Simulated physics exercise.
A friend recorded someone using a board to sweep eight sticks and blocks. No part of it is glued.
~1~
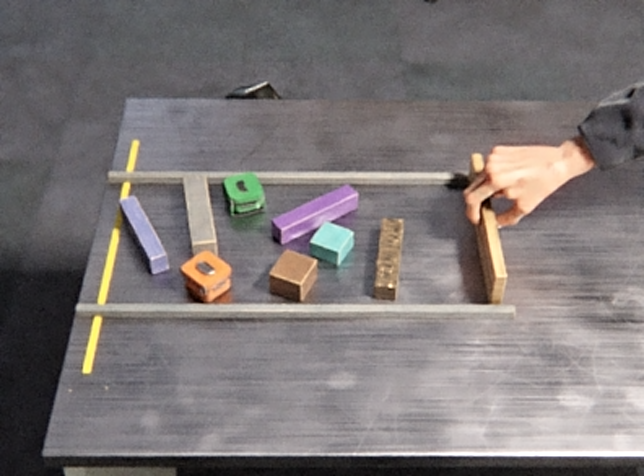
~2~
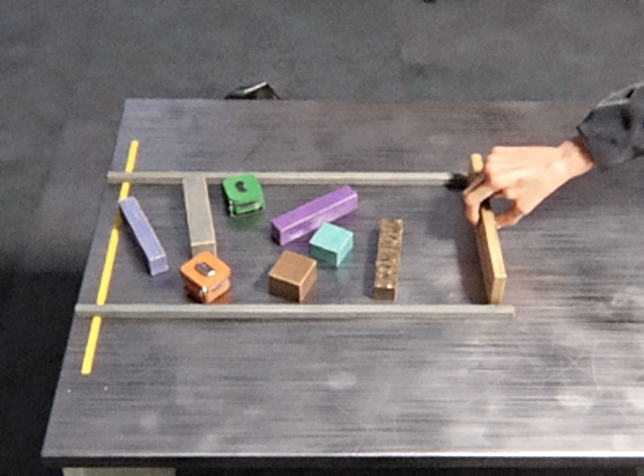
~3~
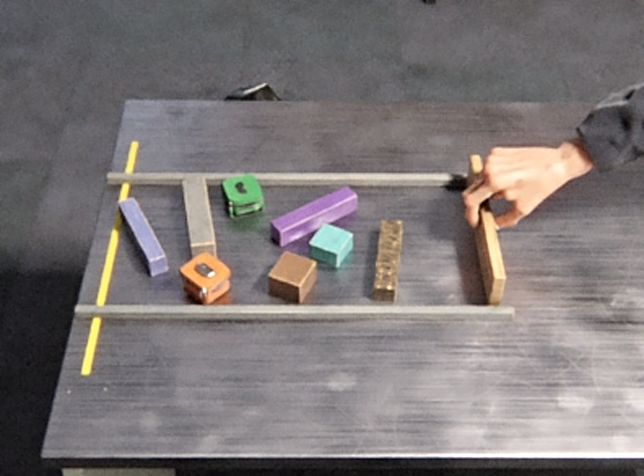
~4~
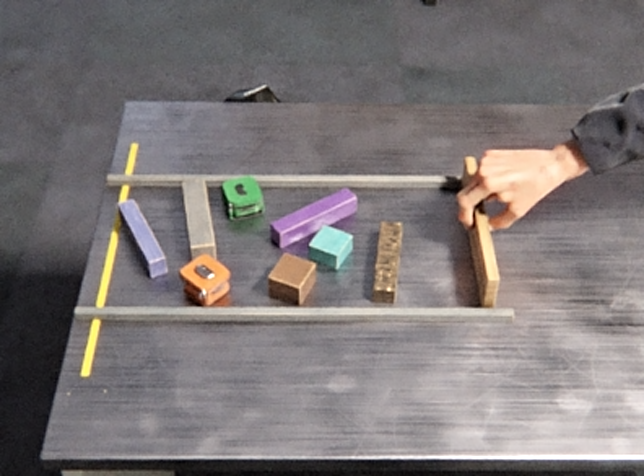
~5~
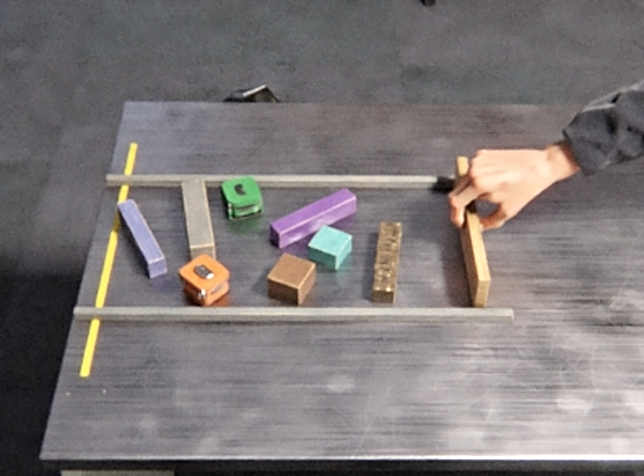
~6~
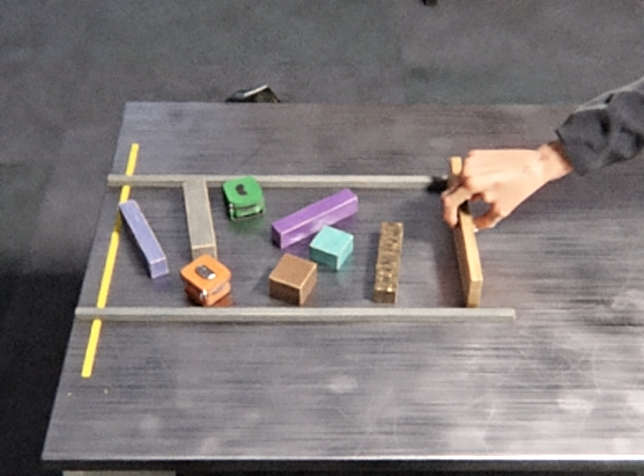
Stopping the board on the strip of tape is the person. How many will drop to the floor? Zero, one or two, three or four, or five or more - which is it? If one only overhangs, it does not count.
It is five or more.
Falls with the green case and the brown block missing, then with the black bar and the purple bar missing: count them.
5 in the first case, 3 in the second.
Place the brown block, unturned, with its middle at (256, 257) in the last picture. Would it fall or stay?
It simply slips off.
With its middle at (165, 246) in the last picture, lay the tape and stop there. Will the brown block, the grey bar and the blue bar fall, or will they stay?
The brown block is still there. The grey bar is gone. The blue bar is gone.
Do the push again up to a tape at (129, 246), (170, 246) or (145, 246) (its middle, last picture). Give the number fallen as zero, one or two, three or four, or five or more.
Falls: 3 or 4; one or two; 3 or 4.
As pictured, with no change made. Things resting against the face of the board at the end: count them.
Number: 1.
Soon after, none off yet; blue bar at rest near (143, 237); grey bar at rest near (199, 220); orange case at rest near (206, 282).
After that, none off yet; blue bar at rest near (140, 238); grey bar displaced a little near (182, 221); orange case displaced about its own width near (178, 282).
And then, none off yet; blue bar tilting well over near (69, 251); grey bar displaced about its own width near (104, 220); orange case displaced well along near (94, 281).
In the end, the number that fall off is five or more; gone, turquoise block, purple bar, brown block, green case, orange case, grey bar and blue bar.
